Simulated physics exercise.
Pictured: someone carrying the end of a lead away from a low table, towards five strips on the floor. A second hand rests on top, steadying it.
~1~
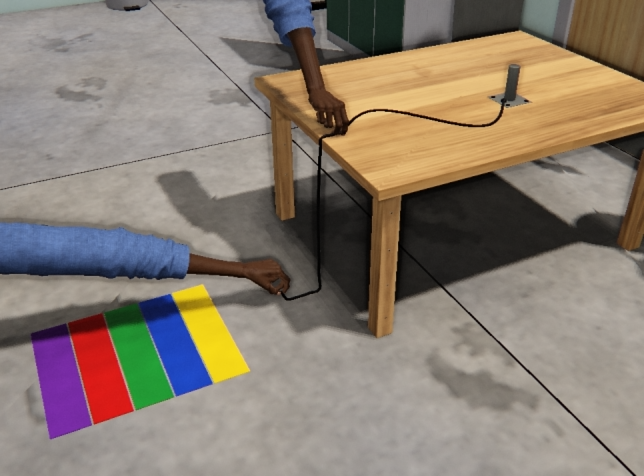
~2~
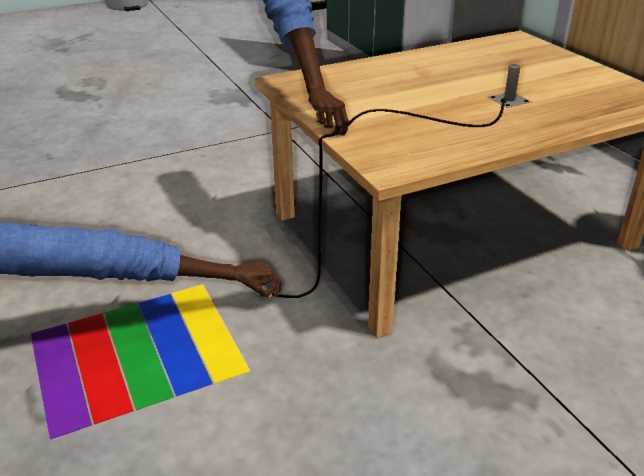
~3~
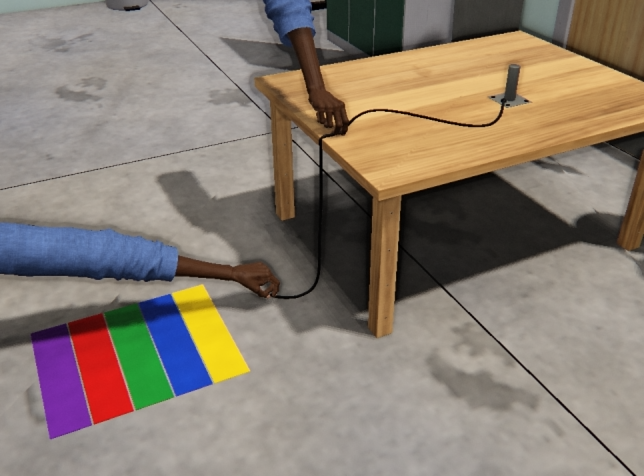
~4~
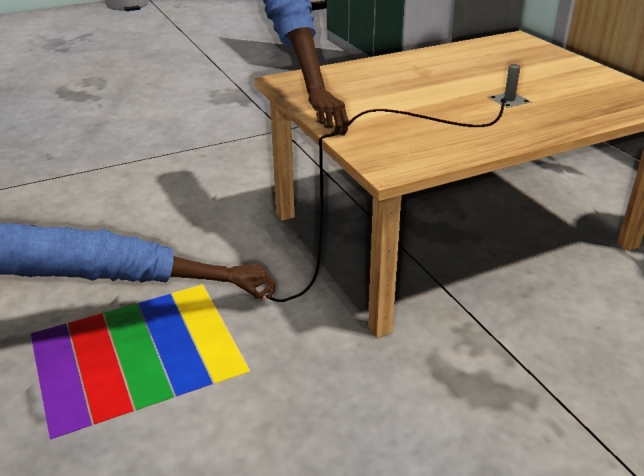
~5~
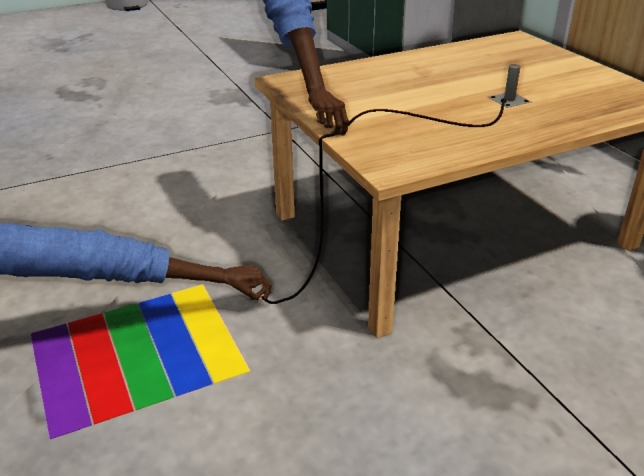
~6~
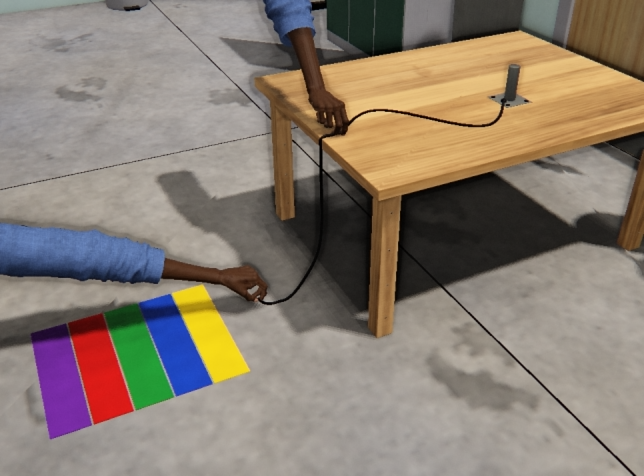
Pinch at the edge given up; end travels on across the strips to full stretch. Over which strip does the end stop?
Over the red strip.
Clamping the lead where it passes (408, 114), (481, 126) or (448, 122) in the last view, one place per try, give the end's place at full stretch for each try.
(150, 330), (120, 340), (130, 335).
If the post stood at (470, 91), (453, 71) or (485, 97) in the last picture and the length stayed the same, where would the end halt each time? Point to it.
Around (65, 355), (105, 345) and (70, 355).
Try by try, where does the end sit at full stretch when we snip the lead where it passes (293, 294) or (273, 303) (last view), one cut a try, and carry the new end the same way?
One per try, the spots are (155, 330) and (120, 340).
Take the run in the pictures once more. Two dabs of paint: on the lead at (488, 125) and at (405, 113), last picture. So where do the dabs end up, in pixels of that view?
Well, the first one sits at (448, 112), and the second one sits at (373, 128).
A little later, end near (159, 328); over blue.
Next, end near (117, 341); over green.
When it is tight, end near (92, 349); over red. It halts on the red strip.
